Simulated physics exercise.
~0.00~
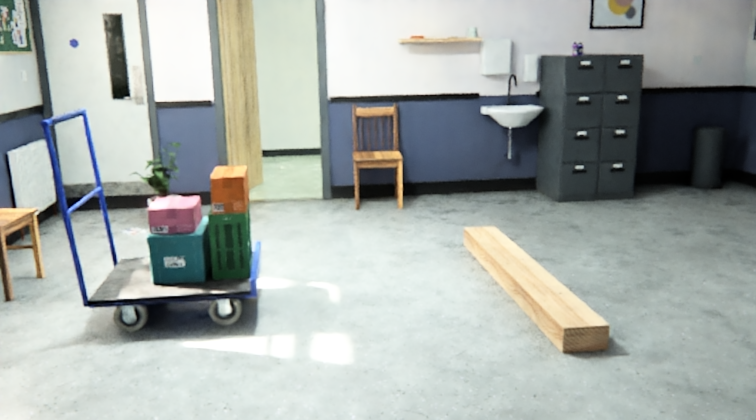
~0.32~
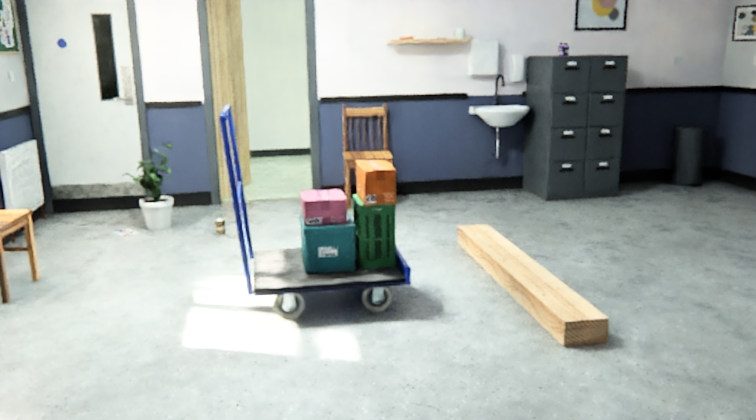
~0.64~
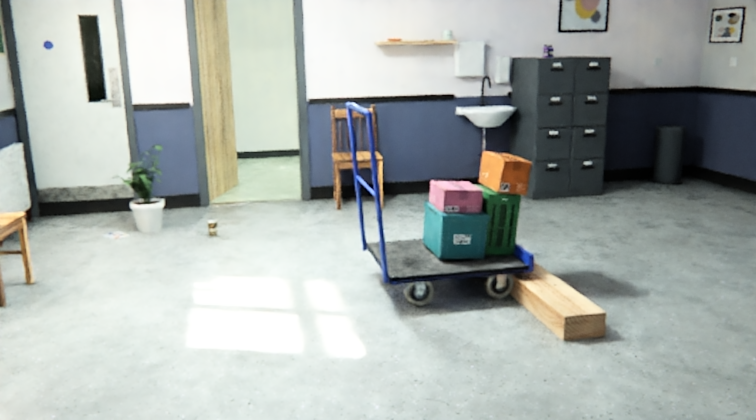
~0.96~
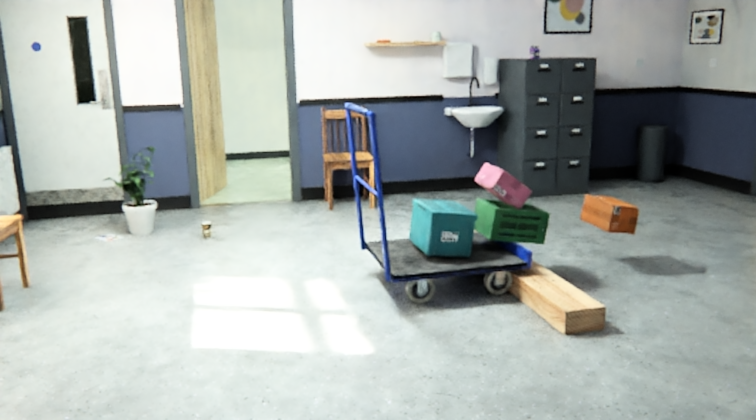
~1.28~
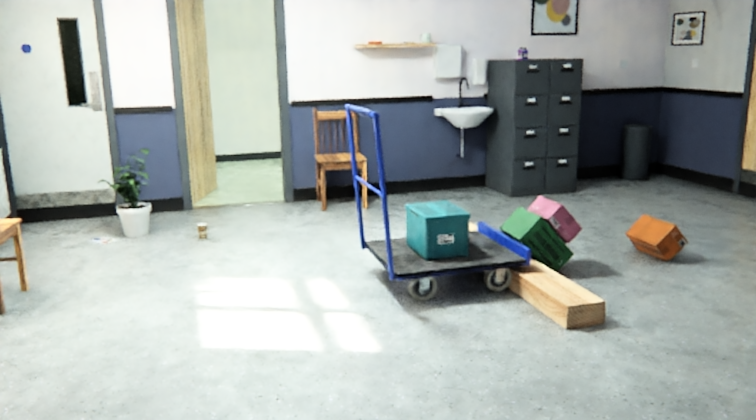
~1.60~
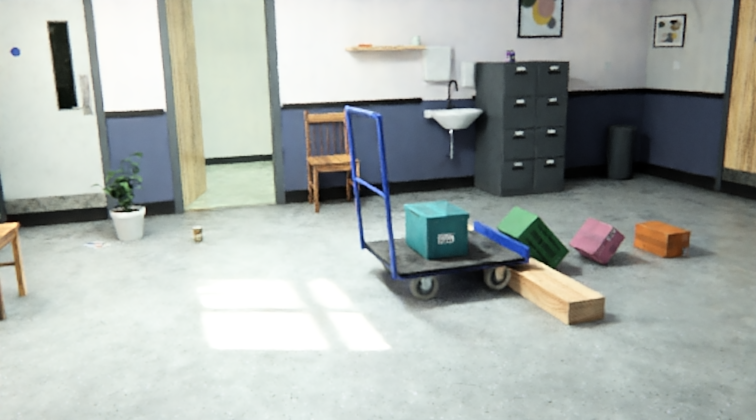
In a room with a sink and filing cabinet, a loaded flat trolley rolled right until it jammed against a wooden beam, throwing the orange, pink and green boxes onto the floor beyond while the teal one stayed aboard.
